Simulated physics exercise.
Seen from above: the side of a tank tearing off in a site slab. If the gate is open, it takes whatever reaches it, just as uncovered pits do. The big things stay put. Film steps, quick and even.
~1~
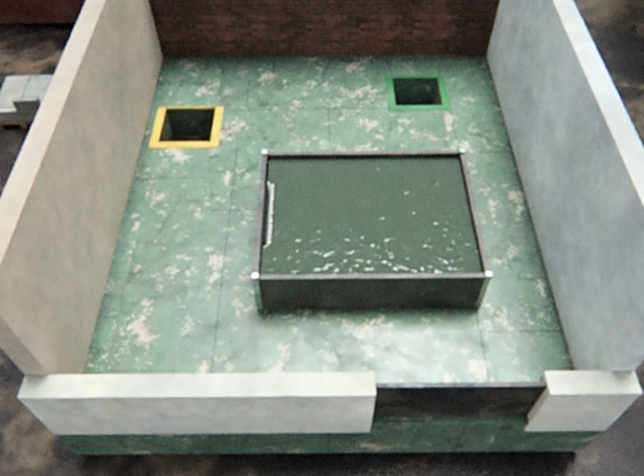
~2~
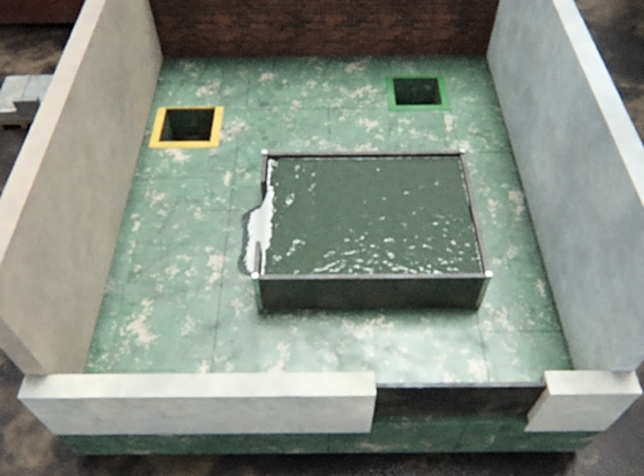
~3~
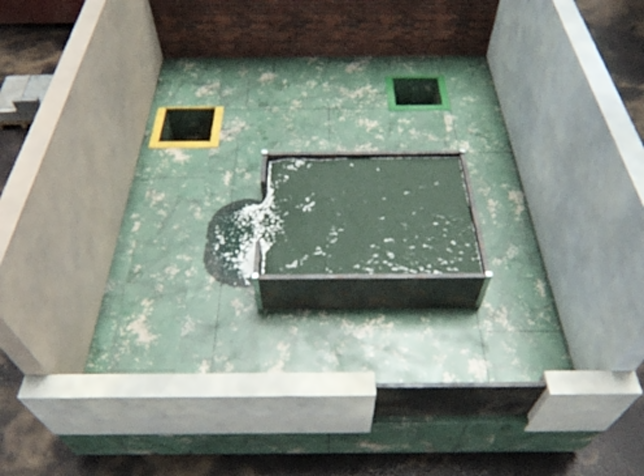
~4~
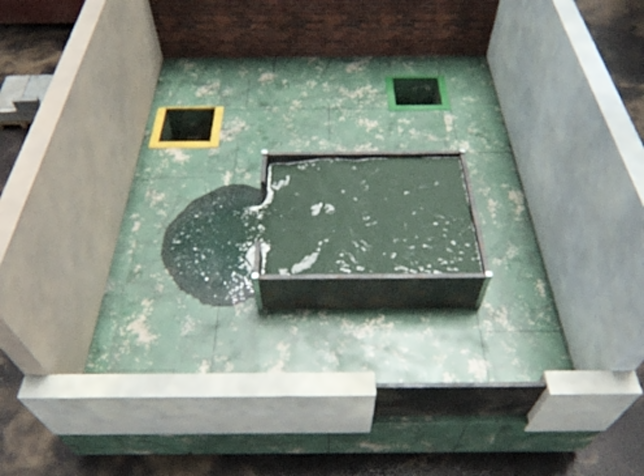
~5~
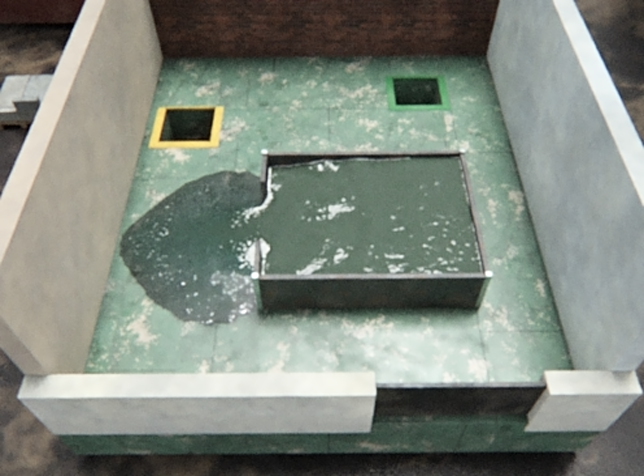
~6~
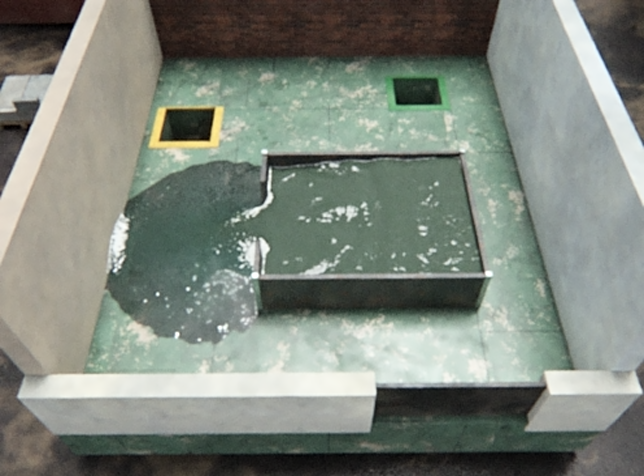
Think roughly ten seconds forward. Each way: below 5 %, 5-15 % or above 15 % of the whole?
At the end, the gate ends up low - beneath five per cent; the yellow pit ends up high - past fifteen per cent; the green pit ends up low - beneath five per cent.
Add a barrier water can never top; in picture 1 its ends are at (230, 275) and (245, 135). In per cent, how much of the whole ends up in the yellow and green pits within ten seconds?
Percent shares - yellow: 8; green: 6.
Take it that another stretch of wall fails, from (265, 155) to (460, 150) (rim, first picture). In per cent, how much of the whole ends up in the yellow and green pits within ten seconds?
In percent: Yellow 25, green 35.
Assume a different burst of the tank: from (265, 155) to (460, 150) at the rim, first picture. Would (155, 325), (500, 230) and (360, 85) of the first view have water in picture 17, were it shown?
The first would be still unwetted, the second still unwetted and the third drenched.
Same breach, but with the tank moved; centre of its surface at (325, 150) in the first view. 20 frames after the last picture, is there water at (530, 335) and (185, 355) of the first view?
Untouched, soaked.
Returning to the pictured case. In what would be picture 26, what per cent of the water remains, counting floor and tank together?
About 92 %.
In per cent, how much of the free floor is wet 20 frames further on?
Roughly 40 %.
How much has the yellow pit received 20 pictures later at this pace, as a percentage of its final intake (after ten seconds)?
About 35 per cent.
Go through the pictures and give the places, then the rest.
The water tank at (367, 213) is whole and still, in the first frame.
The front is at a hidden place, out from the gap at (266, 233), in the second frame.
The front is at (218, 273), out from the gap at (266, 234), in the third frame.
Water pours out at (266, 234) and has run to (174, 229), in the fourth frame.
The front is at (128, 254), out from the gap at (266, 233), in the fifth frame.
Water pours out at (266, 233) and has run to (108, 281), in the sixth frame.
A moment on, water covers 20 % of the floor; the gate 0 %, the yellow pit 0 %, the green pit 0 %.
Next, water covers 25 % of the floor; the gate 0 %, the yellow pit 2 %, the green pit 0 %.
Then, water covers 40 % of the floor; the gate 0 %, the yellow pit 9 %, the green pit 0 %.
Later, water covers 60 % of the floor; the gate 0 %, the yellow pit 17 %, the green pit 0 %.
In the end, water covers 85 % of the floor; the gate 0 %, the yellow pit 25 %, the green pit 2 %.
